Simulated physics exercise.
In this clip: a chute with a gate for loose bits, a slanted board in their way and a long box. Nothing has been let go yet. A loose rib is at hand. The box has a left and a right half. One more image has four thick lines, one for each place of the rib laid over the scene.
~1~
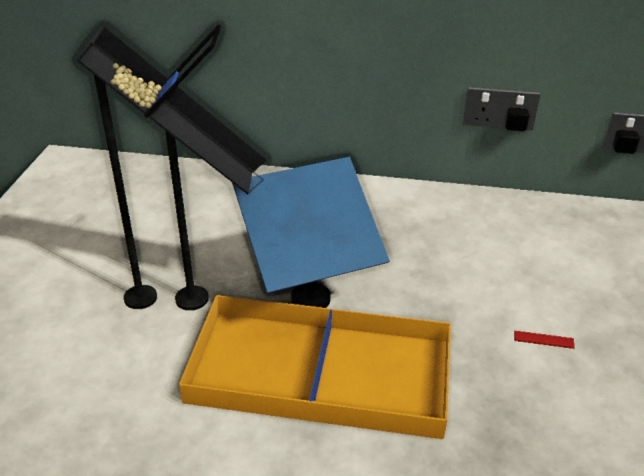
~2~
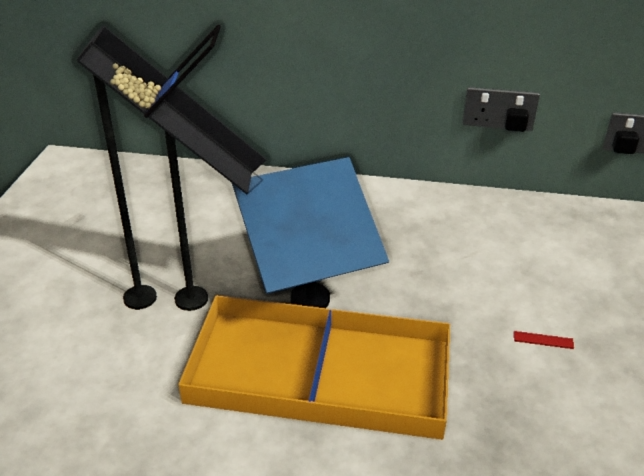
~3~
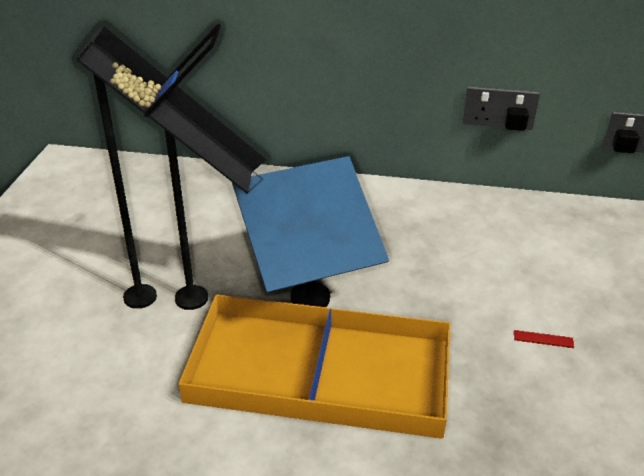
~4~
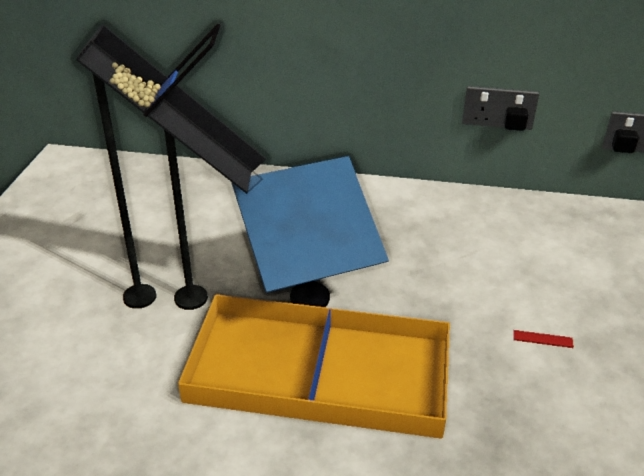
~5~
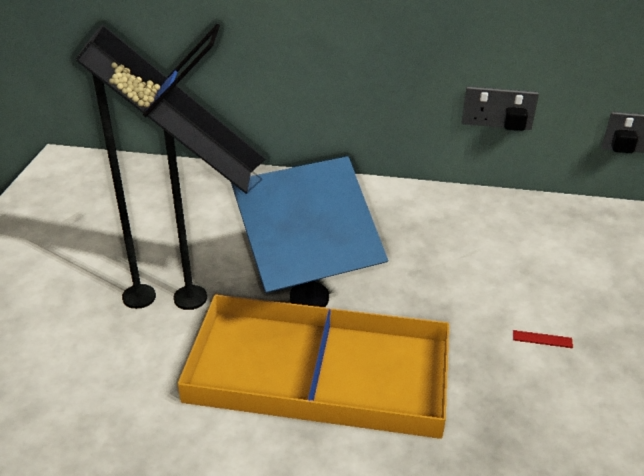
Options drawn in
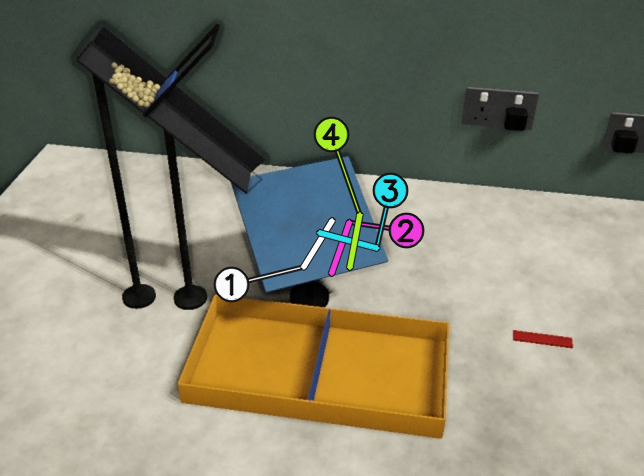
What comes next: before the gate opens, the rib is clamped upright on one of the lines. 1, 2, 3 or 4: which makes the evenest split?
2.
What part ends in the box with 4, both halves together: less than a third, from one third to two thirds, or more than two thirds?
Line 4 gives more than two thirds.
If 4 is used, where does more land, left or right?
More lands on the right.
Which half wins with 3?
More lands on the right.
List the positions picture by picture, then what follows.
In the first frame, load behind the gate near (137, 91), soya beans; lip of the chute near (250, 184), sloping fairly steeply.
In the second frame, middle of the board near (310, 221), tilted fairly steeply; middle of its low edge near (330, 277); of its high edge near (292, 168).
In the third frame, front corners of the box near (180, 384) and (446, 419); front end of its middle wall near (310, 401); gate still shut near (171, 83).
In the fourth frame, middle of the load near (137, 90); lip near (249, 183).
In the fifth frame, middle of the load near (136, 91); lip near (249, 183).
On the marked copy, line 1 from (332, 220) to (303, 267); line 2 from (349, 222) to (331, 273); line 3 from (319, 232) to (376, 248); line 4 from (359, 214) to (349, 267).
If 1 is chosen, of what is caught, the bulk in the left half, a small share in the right.
If 2 is chosen, of what is caught, close to two thirds in the left half, close to a third in the right.
If 3 is chosen, of what is caught, a small share in the left half, all but a few in the right.
If 4 is chosen, of what is caught, a small share in the left half, all but a few in the right.
